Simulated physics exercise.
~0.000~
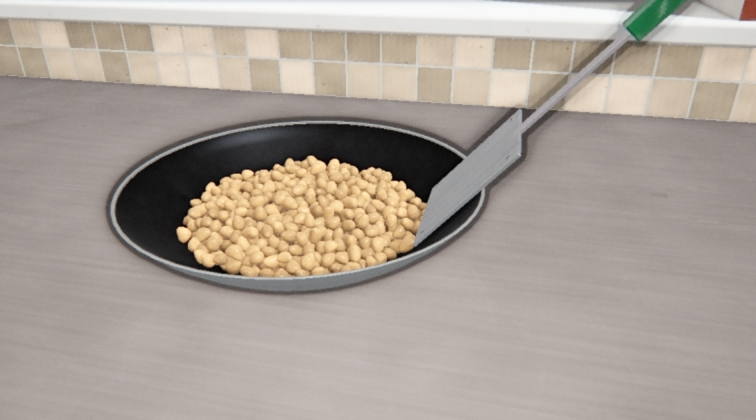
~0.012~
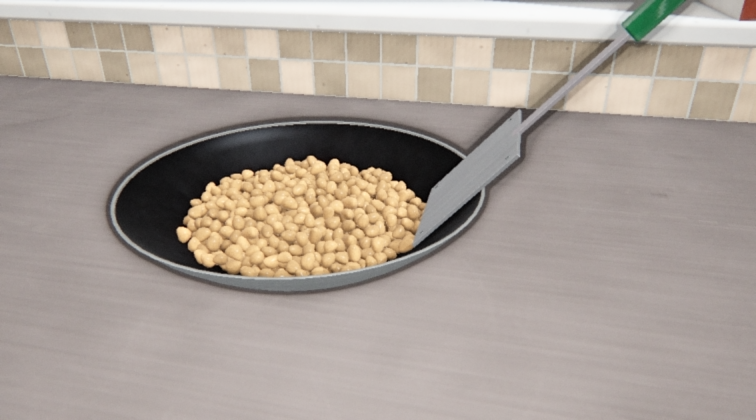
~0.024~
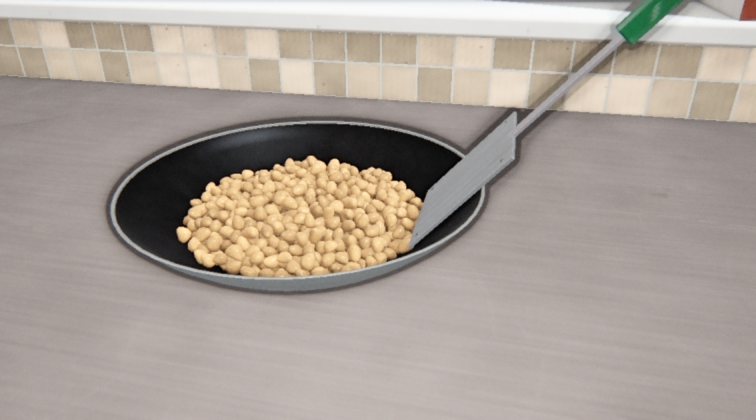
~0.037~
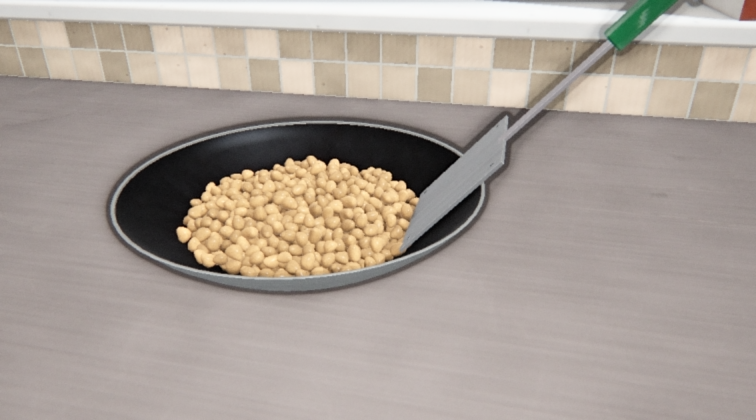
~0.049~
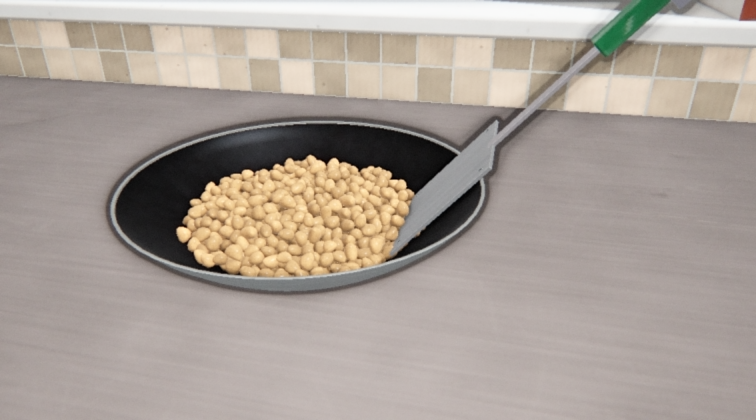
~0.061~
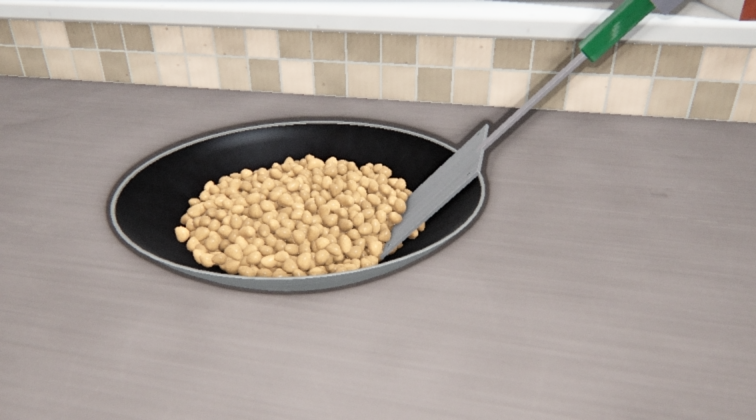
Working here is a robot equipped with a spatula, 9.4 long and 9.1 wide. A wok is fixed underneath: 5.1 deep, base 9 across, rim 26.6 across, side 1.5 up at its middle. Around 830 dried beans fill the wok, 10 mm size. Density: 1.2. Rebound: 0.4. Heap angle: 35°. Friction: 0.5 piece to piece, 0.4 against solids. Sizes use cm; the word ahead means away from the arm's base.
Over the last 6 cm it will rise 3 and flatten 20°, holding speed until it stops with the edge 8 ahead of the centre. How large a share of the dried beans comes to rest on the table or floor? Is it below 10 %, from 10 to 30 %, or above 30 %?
From 10 to 30 %.
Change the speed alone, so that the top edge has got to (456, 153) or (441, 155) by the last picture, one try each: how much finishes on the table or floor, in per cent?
45 % and 45 %.
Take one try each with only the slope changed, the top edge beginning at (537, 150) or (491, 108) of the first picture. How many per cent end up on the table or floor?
First try around 20 percent, second around 25 percent.
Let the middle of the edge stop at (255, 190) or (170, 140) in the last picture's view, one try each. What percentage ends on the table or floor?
About 0 and 45 per cent.
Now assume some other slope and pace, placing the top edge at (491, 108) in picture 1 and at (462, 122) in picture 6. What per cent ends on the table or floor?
It comes to something like 20 %, give or take.
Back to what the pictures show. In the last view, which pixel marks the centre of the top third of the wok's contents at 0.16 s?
Near (243, 187).
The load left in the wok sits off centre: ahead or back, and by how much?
The balance point is about 5.0 cm ahead.
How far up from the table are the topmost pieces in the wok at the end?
Height at rest: Roughly 7.5 cm.
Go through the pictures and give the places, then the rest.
Spatula top edge at (521, 130), sloping 49°; upper third of the load around (305, 202), from x 185 to 425, top at y 160; 832 in the wok, in the first frame.
Spatula top edge at (520, 130), sloping 49°; upper third of the load around (305, 202), from x 185 to 425, top at y 160, in the second frame.
Spatula top edge at (515, 133), sloping 49°; upper third of the load around (304, 202), from x 185 to 425, top at y 160, in the third frame.
Spatula top edge at (505, 137), sloping 49°; upper third of the load around (305, 201), from x 185 to 425, top at y 160, in the fourth frame.
Spatula top edge at (494, 142), sloping 49°; upper third of the load around (306, 200), from x 185 to 425, top at y 160, in the fifth frame.
Spatula top edge at (484, 146), sloping 49°; upper third of the load around (303, 198), from x 185 to 425, top at y 160; 832 in the wok, in the sixth frame.
By 0.16 s, sloping 49°, highest piece 5 above the table; 832 in the wok.
By 0.26 s, sloping 42°, highest piece 8 above the table; 809 in the wok, 23 on the blade or in flight.
By 0.51 s, sloping 29°, highest piece 8 above the table; 649 in the wok, 170 on the table or floor, 13 on the blade or in flight.
By 1.56 s, sloping 29°, highest piece 7 above the table; 644 in the wok, 188 on the table or floor.
Final count, 644 in the wok, 188 on the table or floor. That is 23 % on the table or floor.
